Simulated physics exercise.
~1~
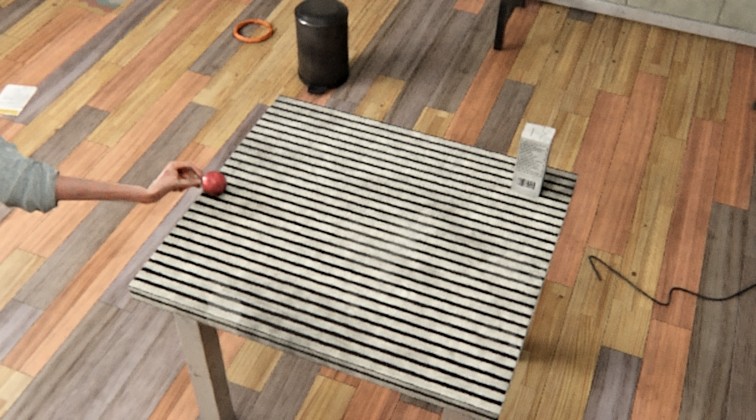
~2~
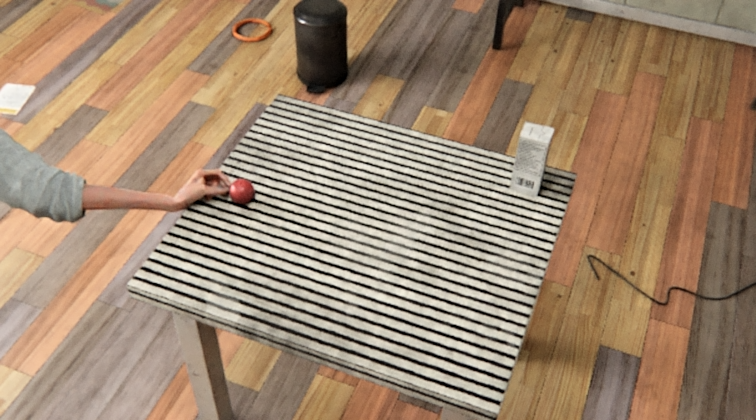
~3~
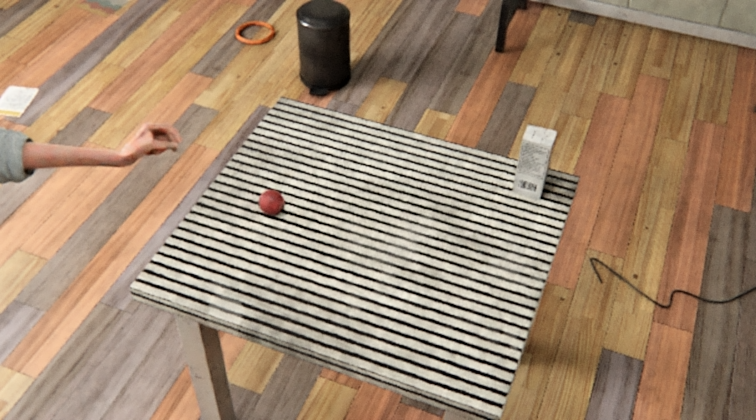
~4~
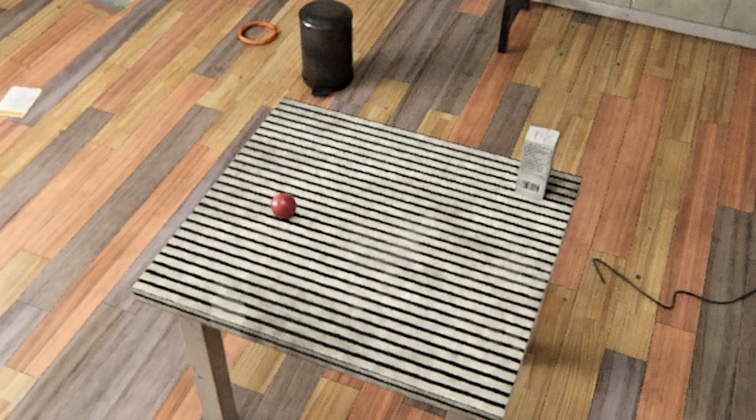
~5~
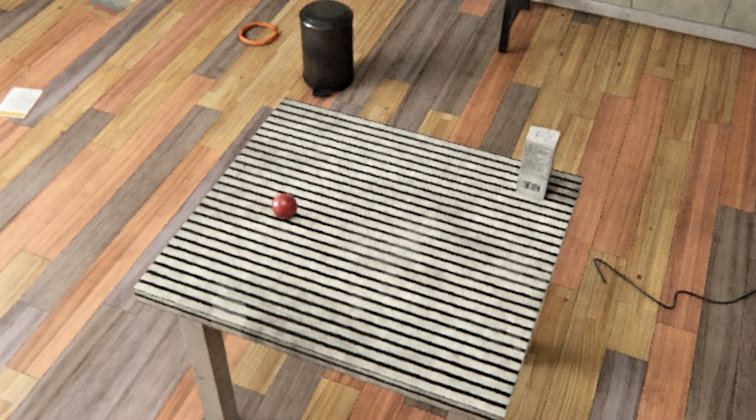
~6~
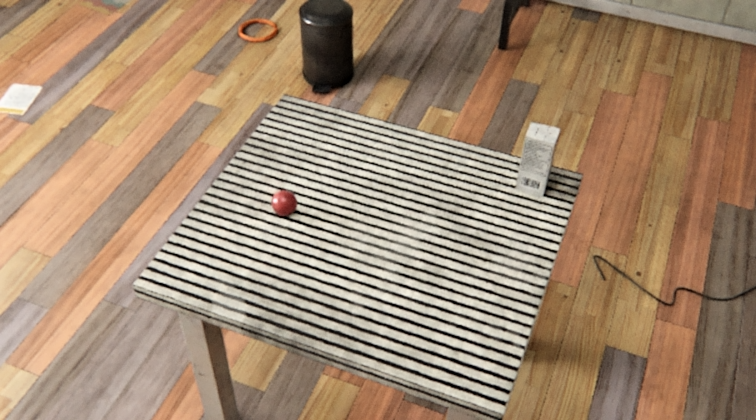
On a striped table above a wooden floor, a hand pushes a red apple rightward, withdraws, and the apple rolls briefly before resting.
